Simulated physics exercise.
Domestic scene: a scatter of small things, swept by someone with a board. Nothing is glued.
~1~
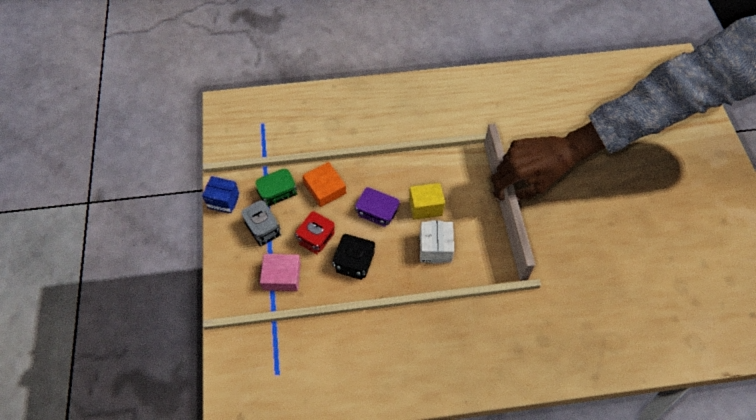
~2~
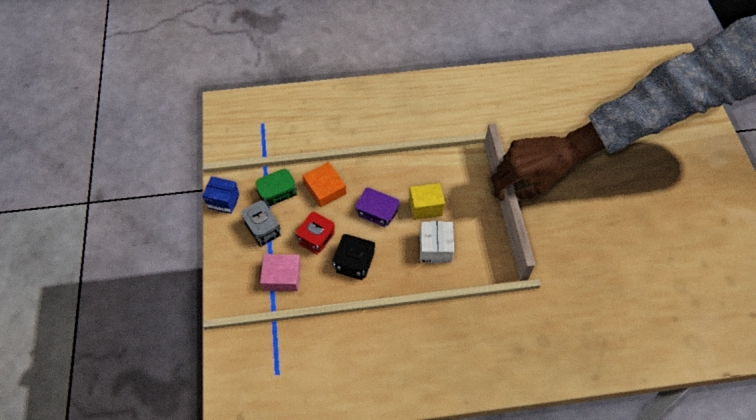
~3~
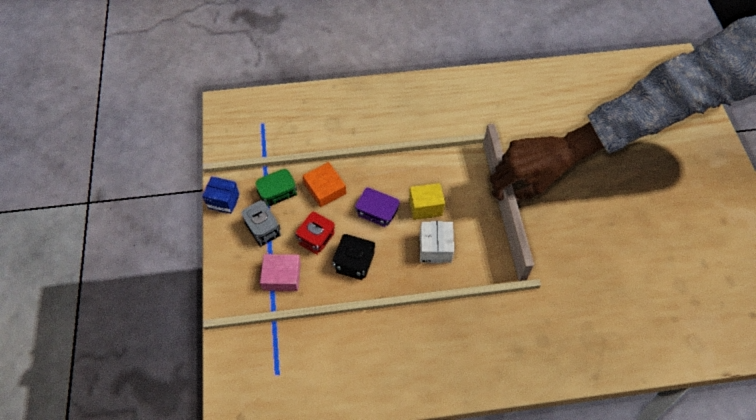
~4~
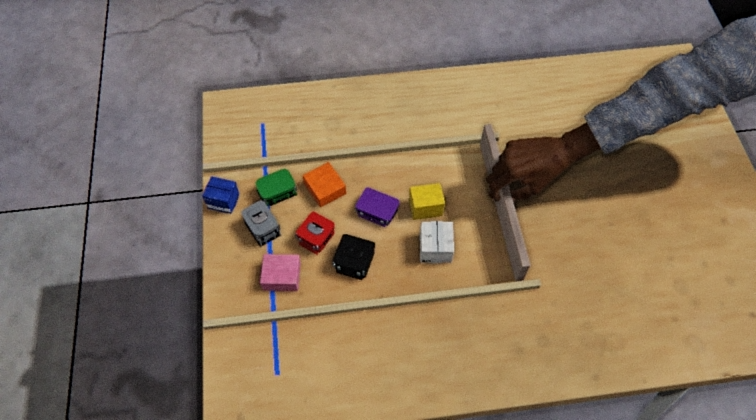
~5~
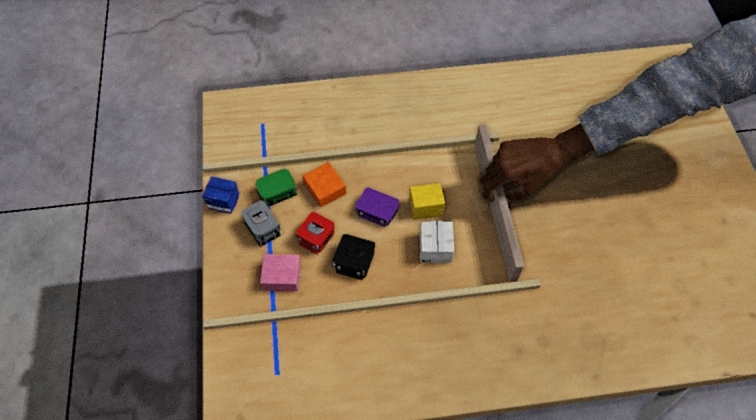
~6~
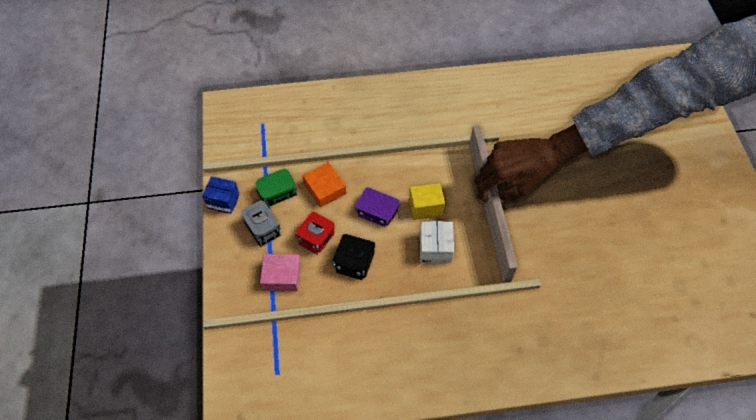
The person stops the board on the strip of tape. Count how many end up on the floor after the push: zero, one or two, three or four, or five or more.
Most likely three, perhaps four, will tumble off the end.
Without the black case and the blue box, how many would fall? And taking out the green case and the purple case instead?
First 1, then 1.
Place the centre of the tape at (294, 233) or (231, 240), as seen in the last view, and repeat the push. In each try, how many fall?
Counts: 0, 7.
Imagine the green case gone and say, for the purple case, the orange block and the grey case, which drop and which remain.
In that case the purple case stays where it is, the orange block stays where it is, the grey case goes off the edge.
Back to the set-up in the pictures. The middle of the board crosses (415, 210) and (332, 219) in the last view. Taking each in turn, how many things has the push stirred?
I count 3 first and 9 after.
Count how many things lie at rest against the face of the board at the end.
In total, 3.
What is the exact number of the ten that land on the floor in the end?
The count is 3.
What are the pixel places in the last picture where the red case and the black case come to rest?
The first sits around (228, 247), while the other sits around (220, 283).
Early on, none off yet; blue box at rest near (221, 195); grey case at rest near (261, 223); pink block at rest near (281, 273).
Finally, the number that fall off is three or four; lost, pink block, grey case and blue box.
